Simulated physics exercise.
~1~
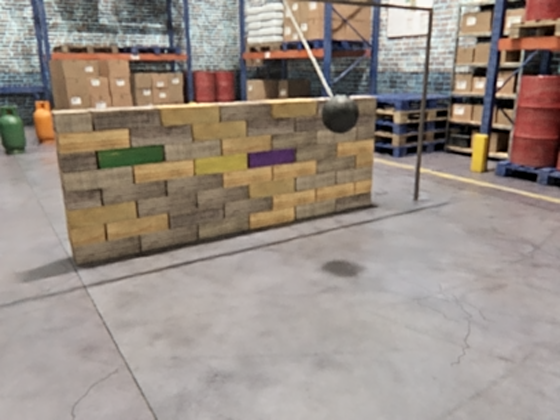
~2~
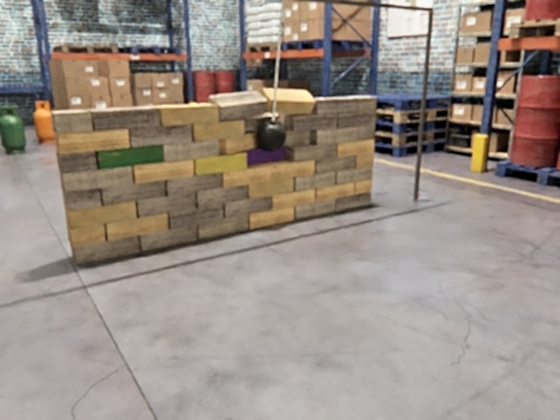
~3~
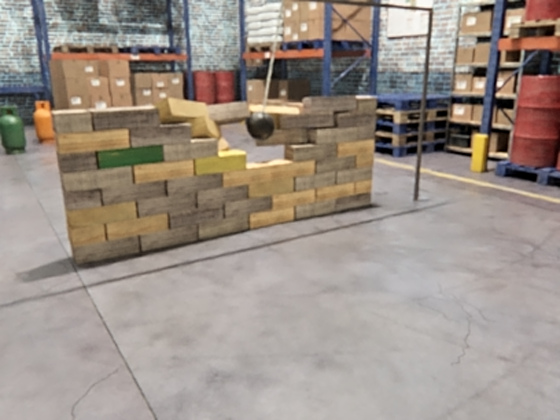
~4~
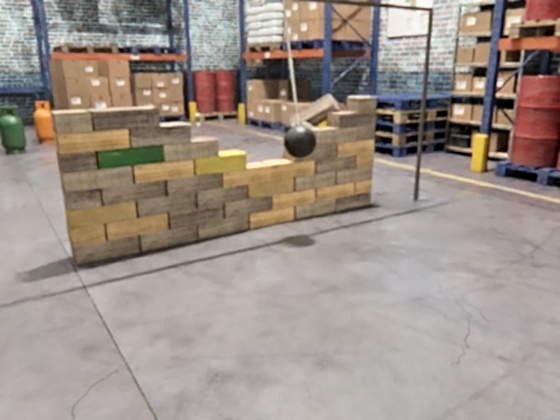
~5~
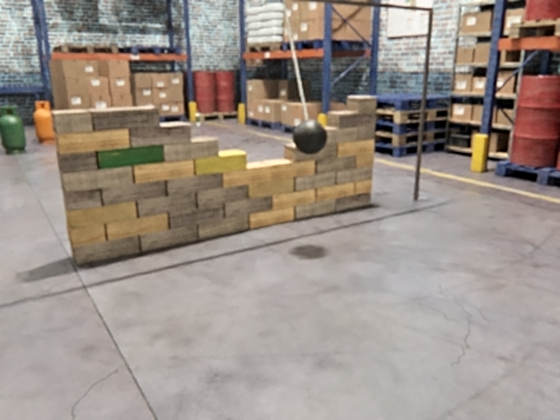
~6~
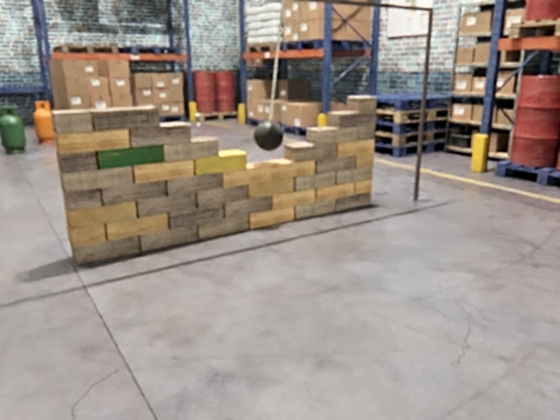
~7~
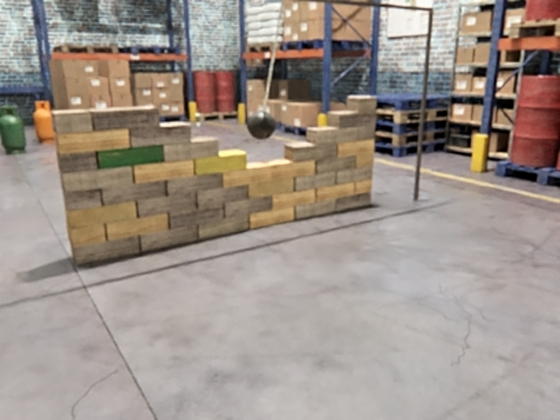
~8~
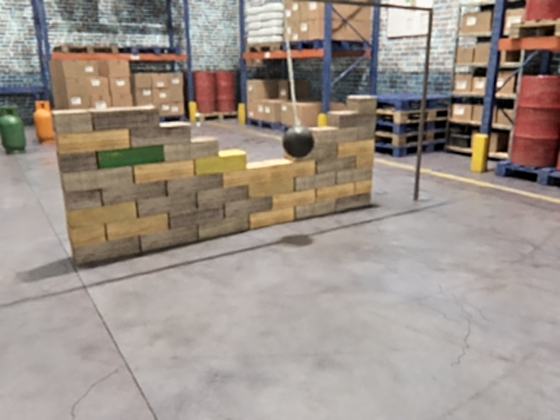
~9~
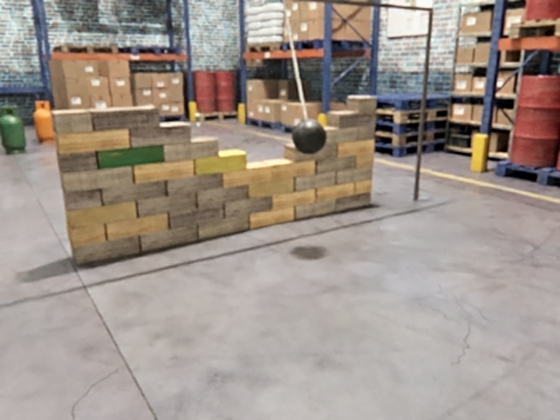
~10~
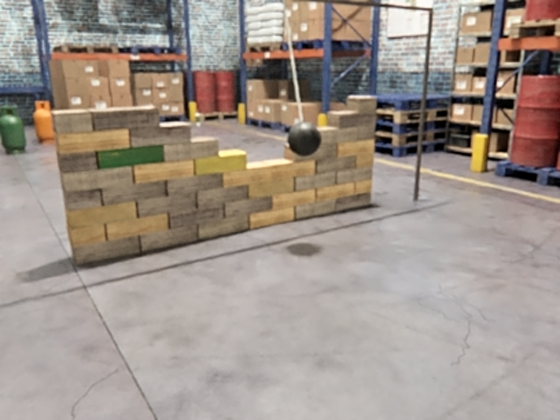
A dark ball swings into a block wall, knocks out its upper middle, and keeps swinging.
